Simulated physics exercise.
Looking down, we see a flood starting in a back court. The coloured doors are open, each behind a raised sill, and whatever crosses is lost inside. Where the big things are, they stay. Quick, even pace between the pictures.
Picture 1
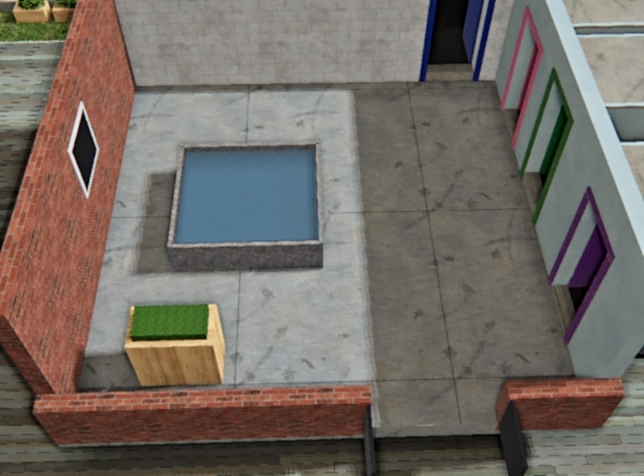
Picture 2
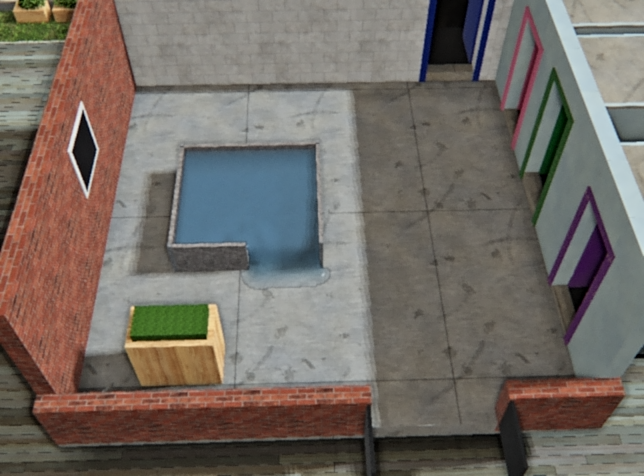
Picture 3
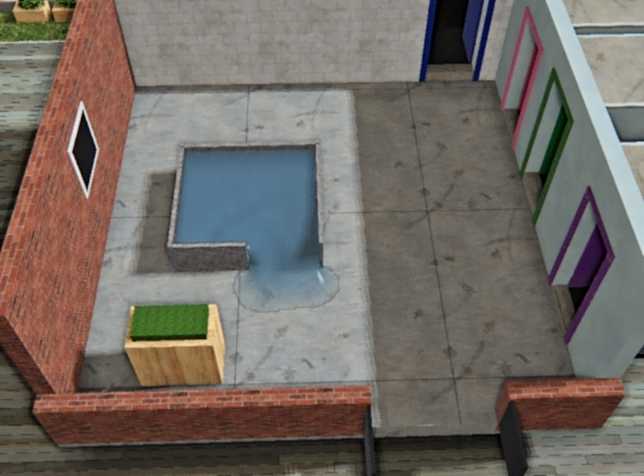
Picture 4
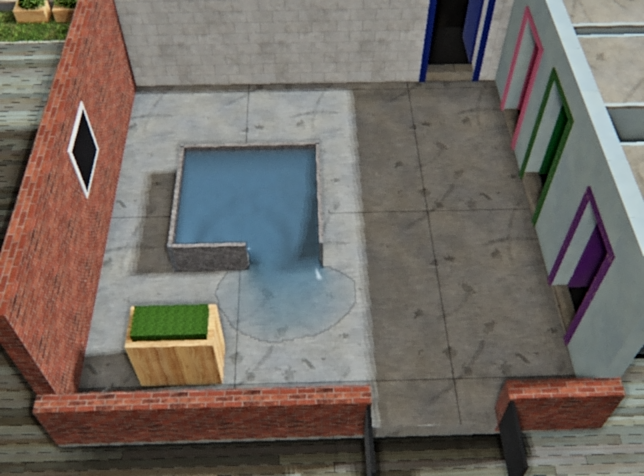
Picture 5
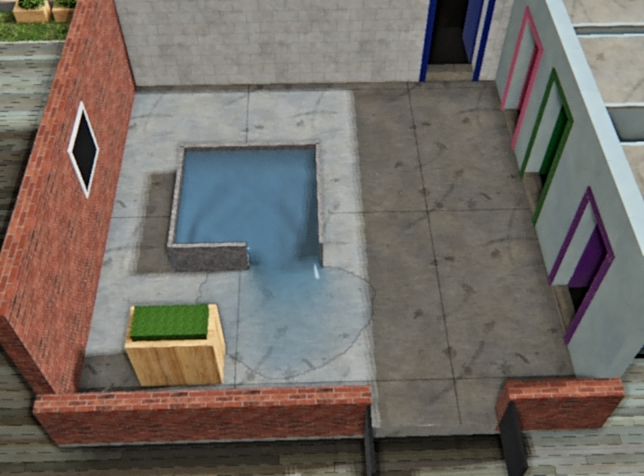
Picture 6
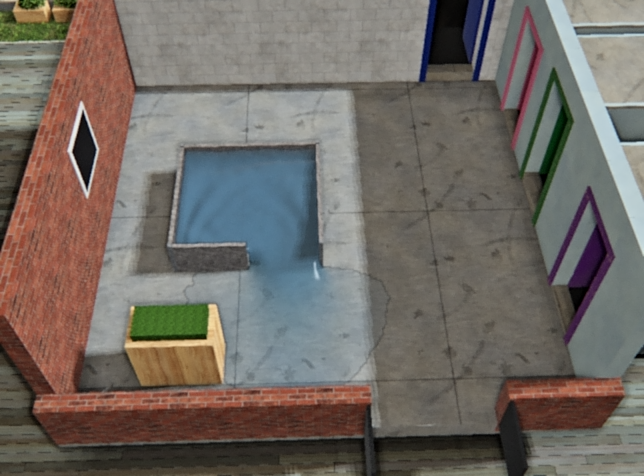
In a walled back court, water pours through a gap in a tank and spreads outward.
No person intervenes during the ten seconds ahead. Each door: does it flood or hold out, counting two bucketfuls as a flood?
The pink door lets in little enough there. The purple door lets too much in there. The green door lets in little enough there. The blue door lets in little enough there.
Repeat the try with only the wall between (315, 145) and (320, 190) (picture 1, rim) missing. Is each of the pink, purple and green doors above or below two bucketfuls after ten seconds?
Door by door, the pink door crosses the threshold, then the purple door crosses the threshold, then the green door misses the threshold.
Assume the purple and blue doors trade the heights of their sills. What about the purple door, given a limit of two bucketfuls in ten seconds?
For the purple door, I reckon it remains short.
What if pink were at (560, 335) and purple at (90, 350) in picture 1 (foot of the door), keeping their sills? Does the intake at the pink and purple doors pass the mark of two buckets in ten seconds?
As I see it, the pink door tops the limit and the purple door tops the limit.
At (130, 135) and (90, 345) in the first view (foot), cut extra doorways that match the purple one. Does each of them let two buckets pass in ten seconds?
Result, in order - first ends up lower; second ends up higher.
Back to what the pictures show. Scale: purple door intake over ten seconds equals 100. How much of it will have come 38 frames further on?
My estimate is close to 25 per cent.
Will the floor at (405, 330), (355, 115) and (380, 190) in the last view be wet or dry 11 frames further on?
Result, in the order given: Wetted / not wetted / not wetted.
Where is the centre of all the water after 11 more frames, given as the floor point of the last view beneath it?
Around pixel (269, 268) of the last picture.
A moment on, water covers 15 % of the floor; the pink door not reached, the purple door not reached, the green door not reached, the blue door not reached.
Next, water covers 25 % of the floor; the pink door not reached, the purple door not reached, the green door not reached, the blue door not reached.
Then, water covers 30 % of the floor; the pink door not reached, the purple door wet at the sill, nothing in, the green door not reached, the blue door not reached.
Later, water covers 50 % of the floor; the pink door not reached, the purple door over two buckets in, the green door wet at the sill, nothing in, the blue door not reached.
In the end, water covers 80 % of the floor; the pink door wet at the sill, nothing in, the purple door over two buckets in, the green door wet at the sill, nothing in, the blue door wet at the sill, nothing in.
